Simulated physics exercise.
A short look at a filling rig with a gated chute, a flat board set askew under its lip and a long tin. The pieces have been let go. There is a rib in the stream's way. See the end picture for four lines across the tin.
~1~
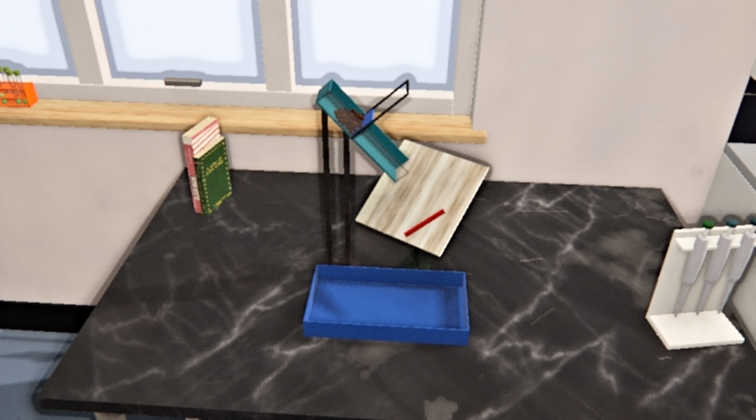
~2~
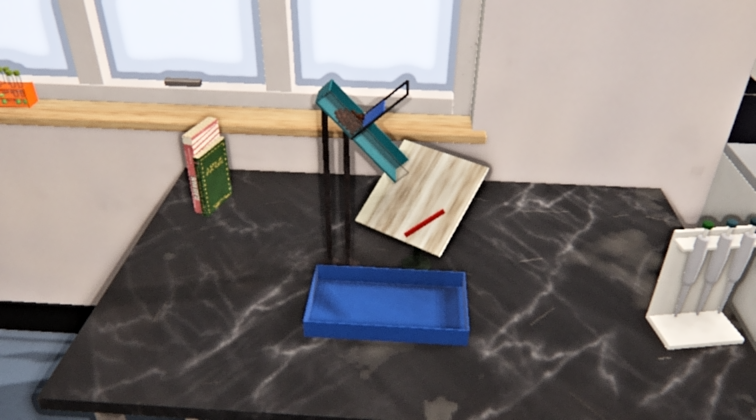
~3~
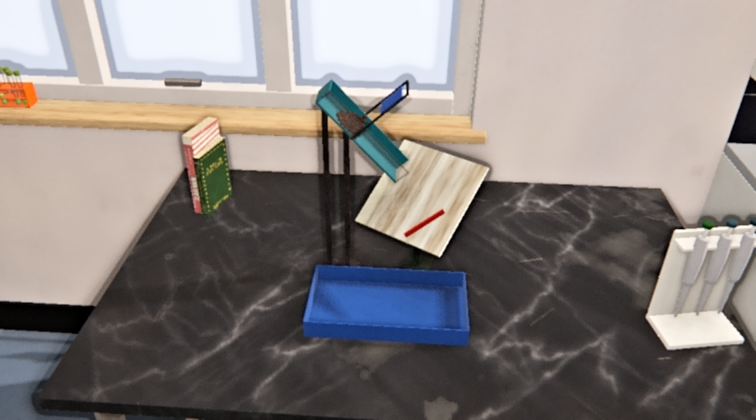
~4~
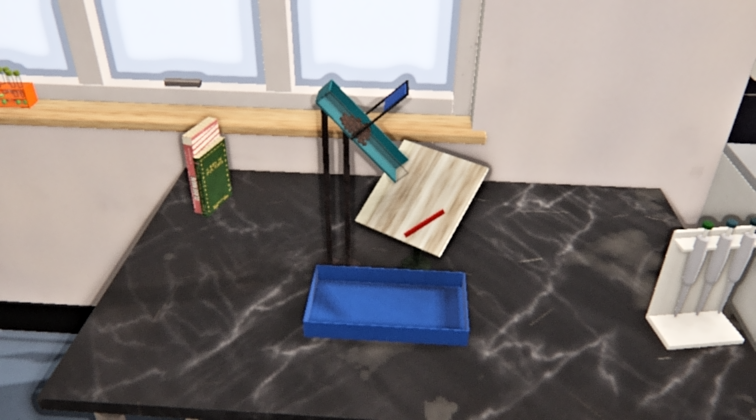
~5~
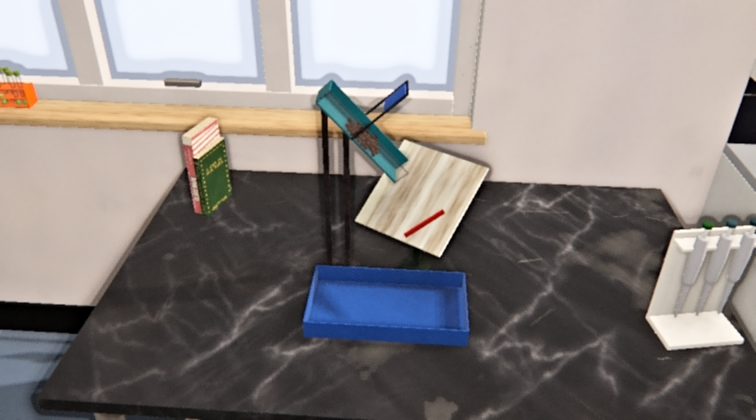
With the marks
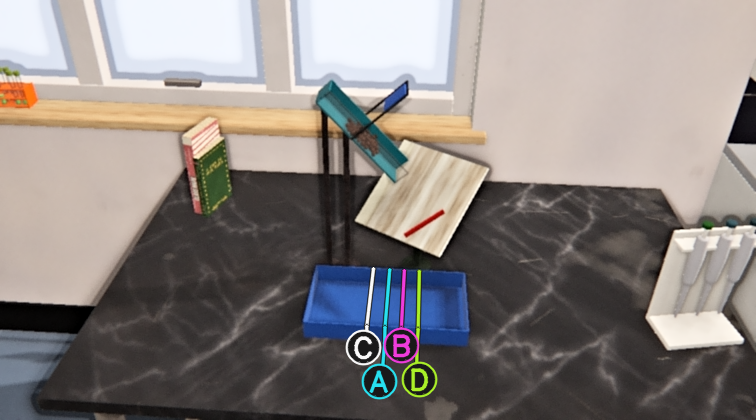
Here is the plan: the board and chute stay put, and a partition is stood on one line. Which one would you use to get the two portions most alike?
Take C.
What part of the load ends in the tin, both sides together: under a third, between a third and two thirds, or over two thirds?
About that: Over two thirds.
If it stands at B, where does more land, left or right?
More lands on the left.
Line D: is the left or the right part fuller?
Left.
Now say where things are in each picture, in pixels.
In the first picture, load behind the gate near (350, 120), allspice berries; lip of the chute near (396, 176), sloping steeply.
In the second picture, middle of the board near (421, 194), tilted fairly steeply; middle of its low edge near (396, 237); of its high edge near (445, 153).
In the third picture, front corners of the tin near (304, 321) and (469, 331), empty; front of the load near (358, 134).
In the fourth picture, middle of the load near (359, 129); its front near (365, 138), close to a quarter of the way to the lip; rib from (443, 209) to (404, 234).
In the fifth picture, middle of the load near (361, 138); its front near (377, 152), close to half of the way to the lip.
On the marked copy, line A crosses the front rim at (385, 326); line B crosses the front rim at (401, 327); line C crosses the front rim at (366, 325); line D crosses the front rim at (418, 328).
Choosing A, of what is caught, all but a few on the left of the divider, a small share on the right.
Choosing B, of what is caught, all but a few on the left of the divider, a small share on the right.
Choosing C, of what is caught, close to half on the left of the divider, close to half on the right.
Choosing D, of what is caught, all but a few on the left of the divider, a small share on the right.
